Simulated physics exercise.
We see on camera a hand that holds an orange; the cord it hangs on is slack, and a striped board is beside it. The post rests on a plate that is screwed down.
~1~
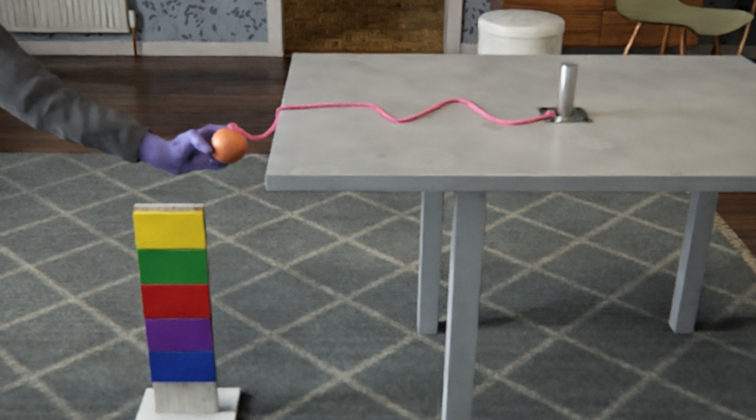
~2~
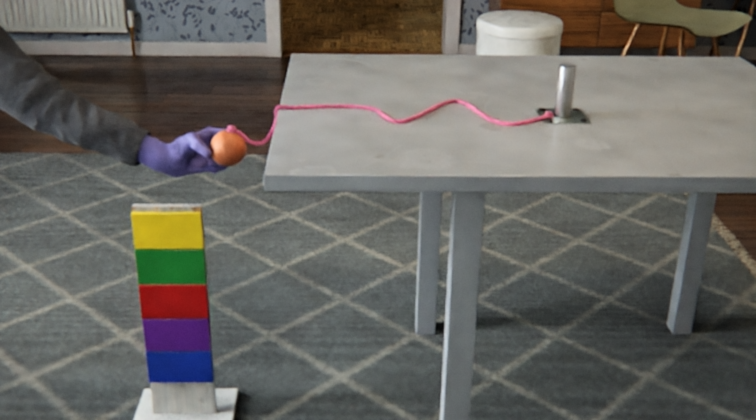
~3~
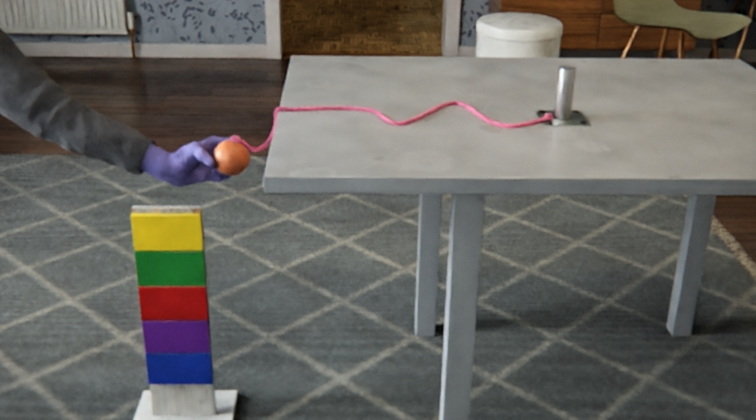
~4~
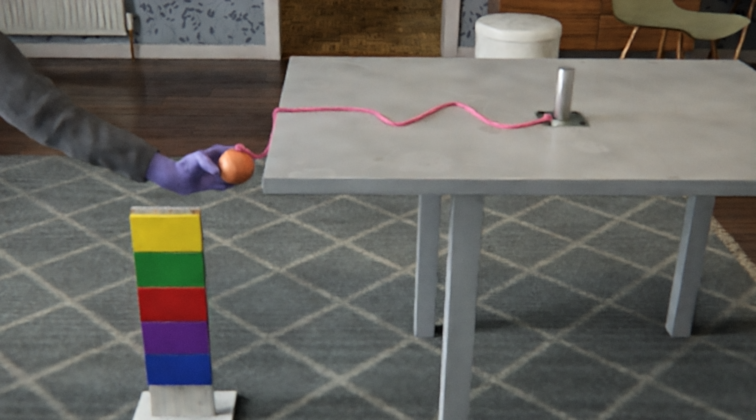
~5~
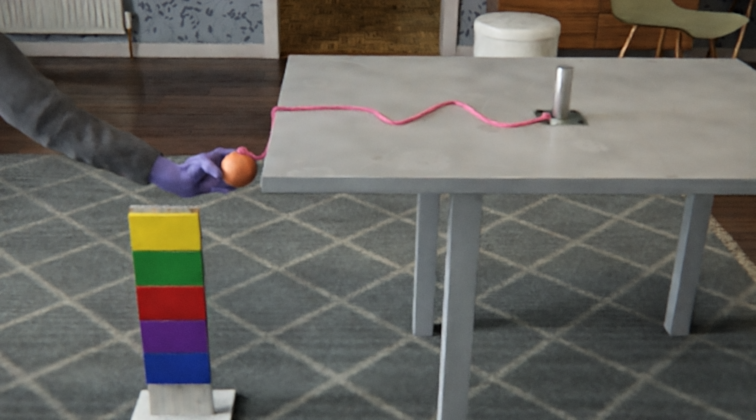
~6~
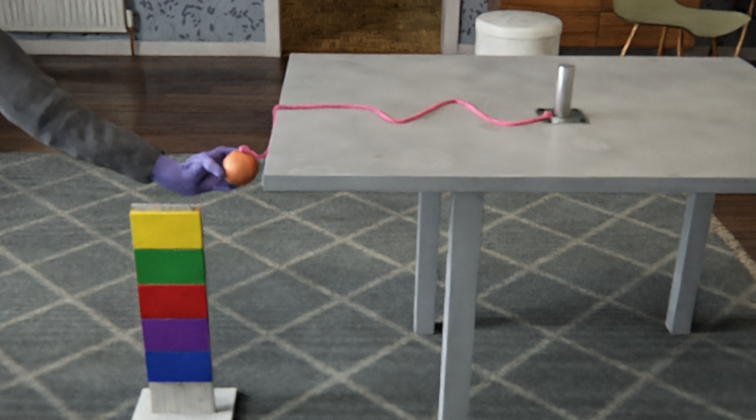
A purple-gloved hand holding an orange ball on a slack pink cord lowers slightly toward the table edge, above a striped board.
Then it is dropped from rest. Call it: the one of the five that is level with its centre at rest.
My call is red.
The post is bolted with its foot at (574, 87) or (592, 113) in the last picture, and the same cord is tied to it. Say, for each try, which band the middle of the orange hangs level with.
Result 1: Green. Result 2: Green.
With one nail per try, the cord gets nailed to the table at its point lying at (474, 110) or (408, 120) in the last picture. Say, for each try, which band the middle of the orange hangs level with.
Try one: Green. Try two: Yellow.
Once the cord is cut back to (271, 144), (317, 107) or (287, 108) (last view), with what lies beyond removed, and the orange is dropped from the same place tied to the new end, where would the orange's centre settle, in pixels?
Try by try: (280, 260), (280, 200) and (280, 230).
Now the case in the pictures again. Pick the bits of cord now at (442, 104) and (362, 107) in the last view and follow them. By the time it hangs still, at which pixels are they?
Well, the first one sits at (388, 112), and the second one sits at (277, 137).
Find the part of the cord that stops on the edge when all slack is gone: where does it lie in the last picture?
Near pixel (379, 113).
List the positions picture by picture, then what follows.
The first picture shows orange (229, 146); yellow (169, 232); green (173, 268); red (176, 302); purple (179, 335); blue (182, 367).
The second picture shows orange (228, 148); cord through (520, 124) (470, 106) (421, 115) (369, 108) (293, 108).
The third picture shows orange (231, 158).
The fourth picture shows orange (236, 166); cord through (519, 126) (469, 109) (419, 118) (368, 111) (292, 111).
The fifth picture shows orange (239, 169).
The sixth picture shows orange (240, 168); cord through (519, 124) (469, 106) (420, 115) (368, 108) (292, 108).
A little later, orange near (250, 298); level with red.
Next, orange near (310, 286); level with red.
Later still, orange near (267, 295); level with red.
When it is over, orange near (280, 295); level with red. Its middle rests at the red band.
